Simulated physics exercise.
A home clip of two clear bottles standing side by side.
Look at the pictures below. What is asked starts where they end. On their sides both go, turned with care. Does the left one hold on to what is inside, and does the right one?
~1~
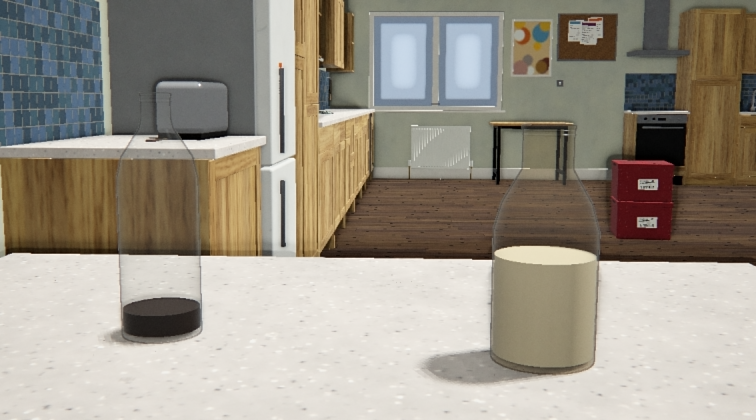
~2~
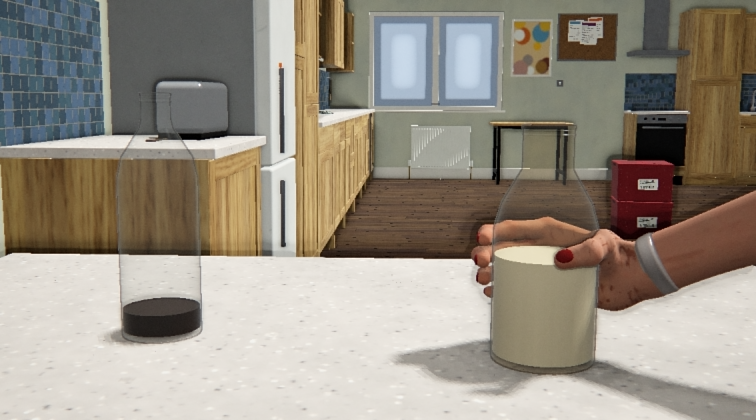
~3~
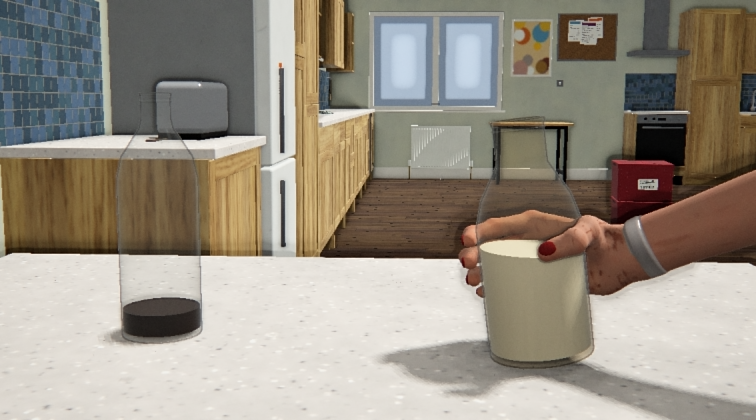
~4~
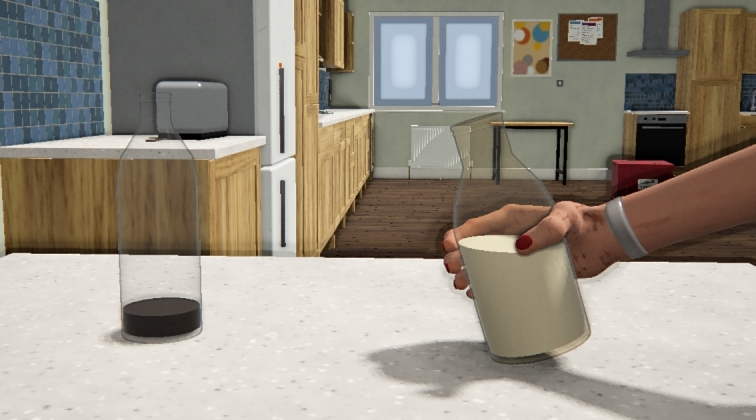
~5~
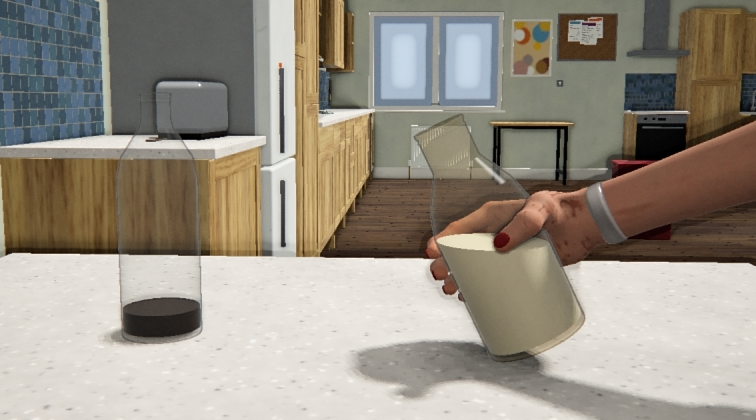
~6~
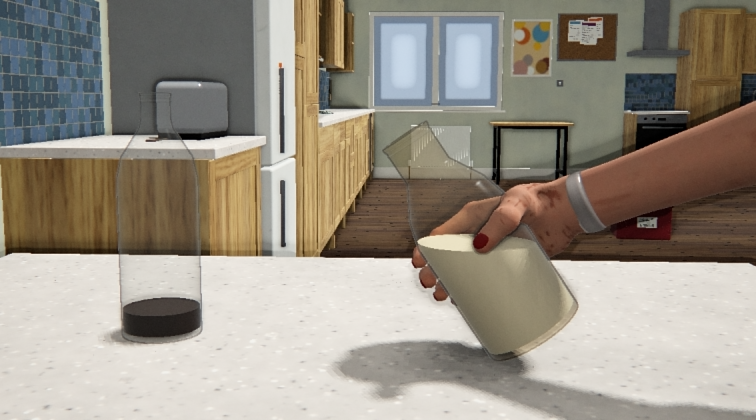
Left: Yes; right: No.
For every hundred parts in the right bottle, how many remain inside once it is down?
40 per cent, roughly.
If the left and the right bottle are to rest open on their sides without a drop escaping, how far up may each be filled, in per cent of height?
About 24 per cent and 16 per cent.
Soon after, the right bottle is nearly down; right bottle, nothing comes out.
Later, the right bottle lies flat; right bottle, it is running out of the neck.
In the end, both lie flat; right bottle, it is running out of the neck; left bottle, nothing comes out.
